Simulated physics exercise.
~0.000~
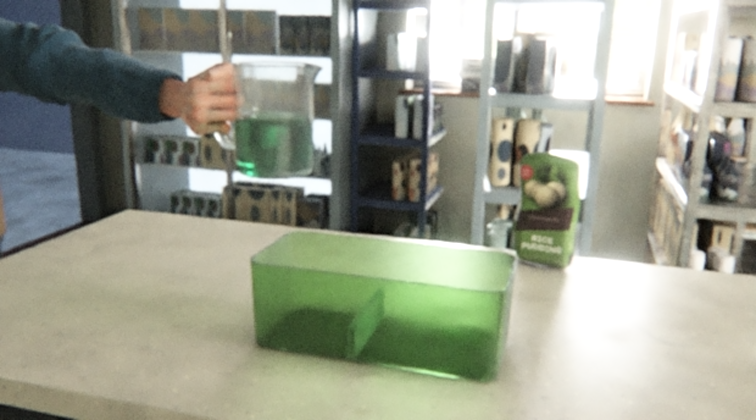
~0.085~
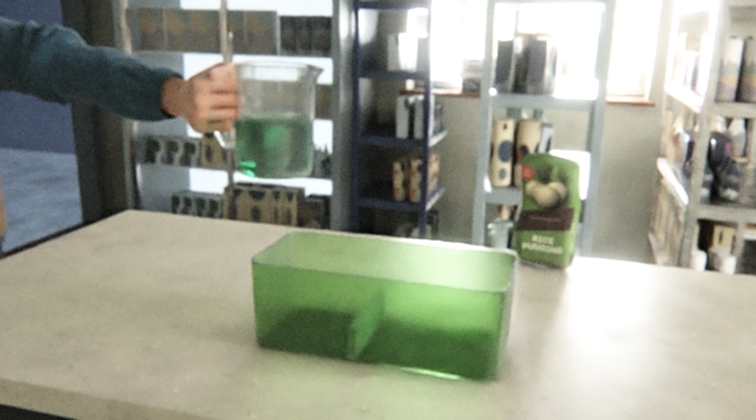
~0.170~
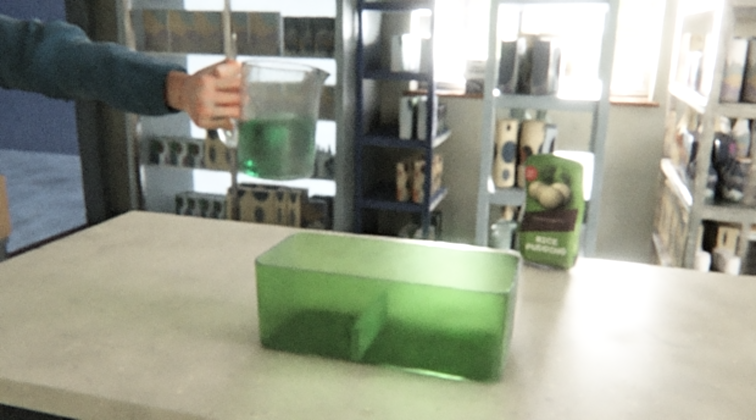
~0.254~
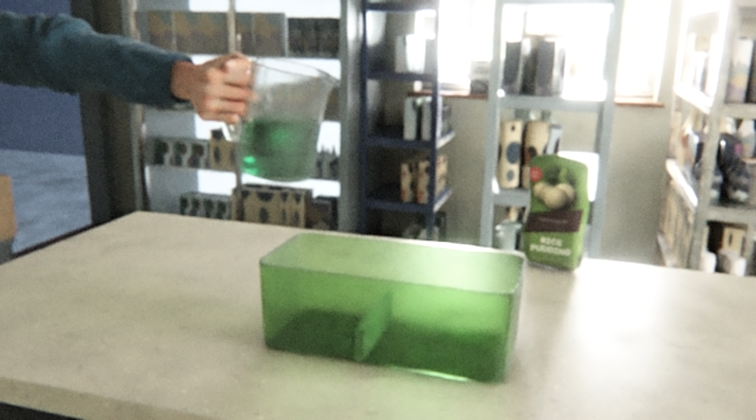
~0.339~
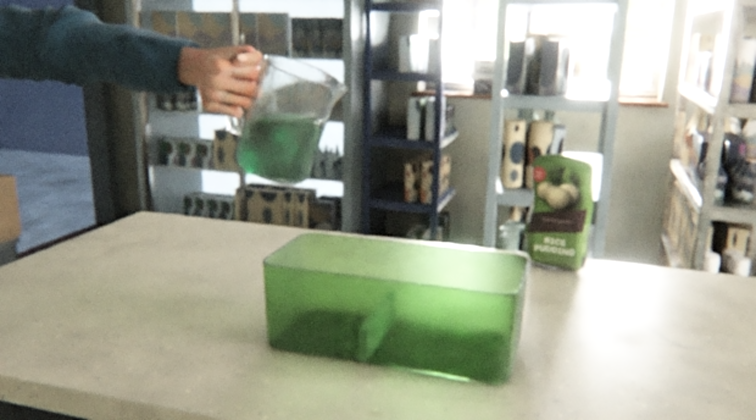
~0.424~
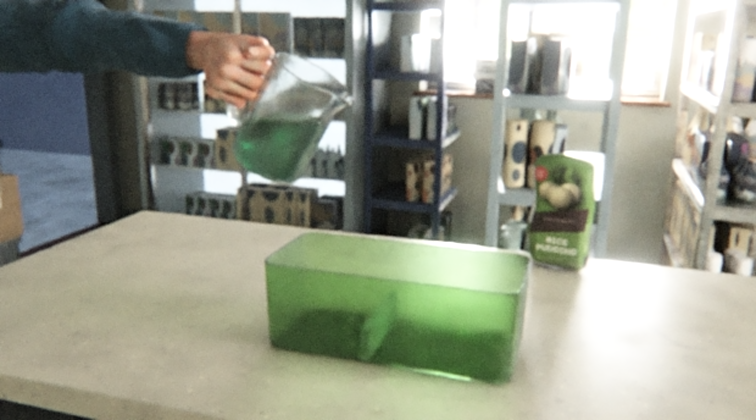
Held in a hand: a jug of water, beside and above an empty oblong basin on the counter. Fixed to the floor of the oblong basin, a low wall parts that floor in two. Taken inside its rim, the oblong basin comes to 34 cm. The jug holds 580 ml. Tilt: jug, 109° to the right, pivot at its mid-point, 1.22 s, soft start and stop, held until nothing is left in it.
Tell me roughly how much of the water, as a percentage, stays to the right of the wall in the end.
Around 74 per cent stays on the right.
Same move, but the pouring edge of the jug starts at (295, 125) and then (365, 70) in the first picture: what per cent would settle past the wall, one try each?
Try 1: 5 %; try 2: 90 %.
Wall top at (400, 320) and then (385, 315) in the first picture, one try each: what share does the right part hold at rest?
Around 5 and 25 percent, in that order.
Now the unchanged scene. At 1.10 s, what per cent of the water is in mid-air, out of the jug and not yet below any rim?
It comes to some 24 percent of the total.
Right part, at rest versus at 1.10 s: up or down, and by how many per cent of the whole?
Result: An increase, close to 32.
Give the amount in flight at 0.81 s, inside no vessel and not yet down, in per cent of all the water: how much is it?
Near 10 in a hundred.
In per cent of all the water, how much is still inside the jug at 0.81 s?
I'd put it near 90 percent.
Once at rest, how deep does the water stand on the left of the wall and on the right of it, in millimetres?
Left part: About 8 mm; right part: About 16 mm.
Then, 0.81 s in, the tilt is 82° and 90 per cent is still to pour, 0 is left of the wall and 0 right of it.
Then, 1.10 s in, the tilt is 106° and 31 per cent is still to pour, 3 is left of the wall and 42 right of it.
Then, 1.40 s in, the tilt is 109° and 2 per cent is still to pour, 19 is left of the wall and 72 right of it.
Then, 1.72 s in, the tilt is 109° and 0 per cent is still to pour, 24 is left of the wall and 73 right of it.
Finally, 24 per cent lies left of the wall, 74 right of it and 2 outside.
